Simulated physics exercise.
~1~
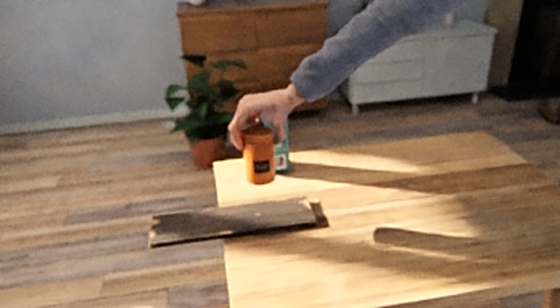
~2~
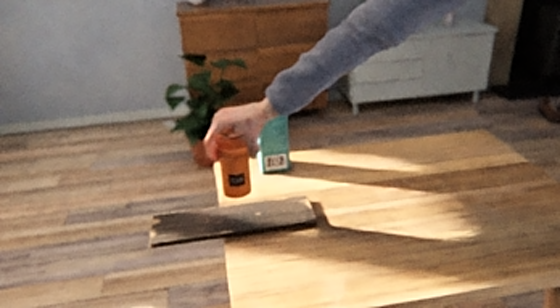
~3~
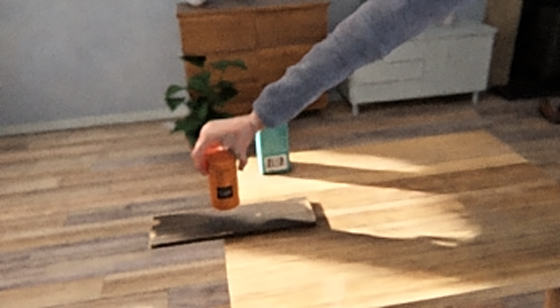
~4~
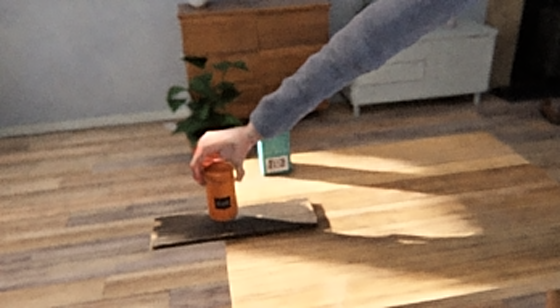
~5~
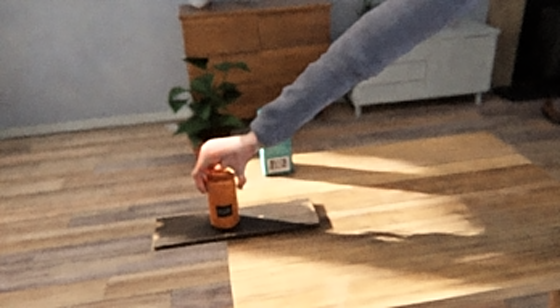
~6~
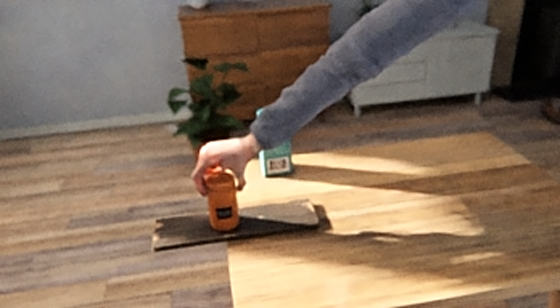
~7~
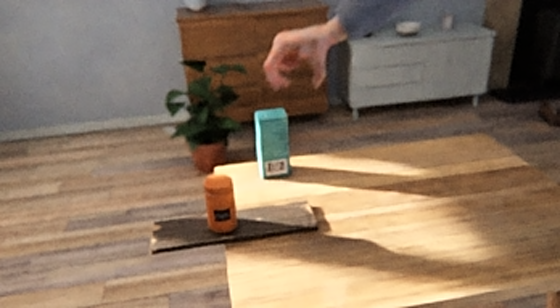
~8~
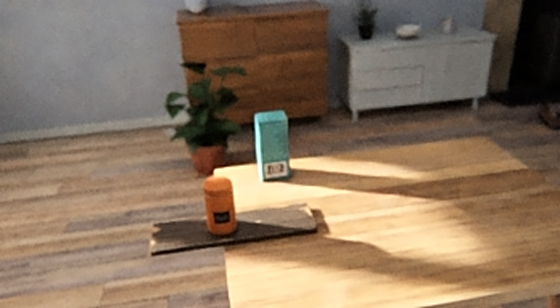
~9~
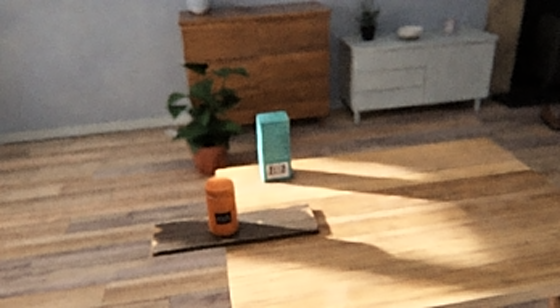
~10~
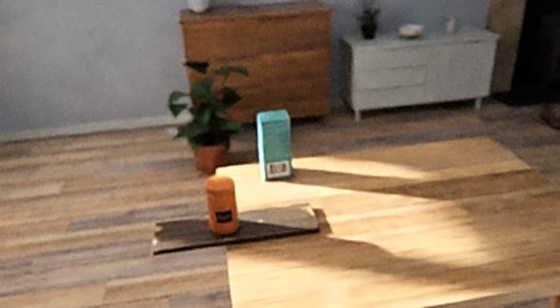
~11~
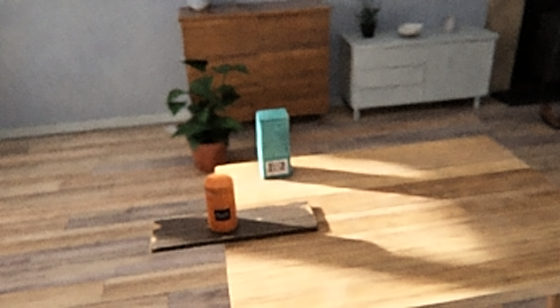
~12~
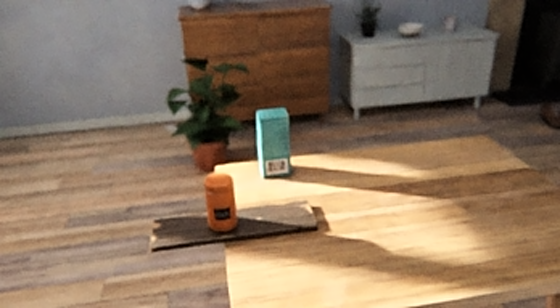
A hand lowers an orange jar onto the overhanging black plank, lets go, and everything stays balanced.
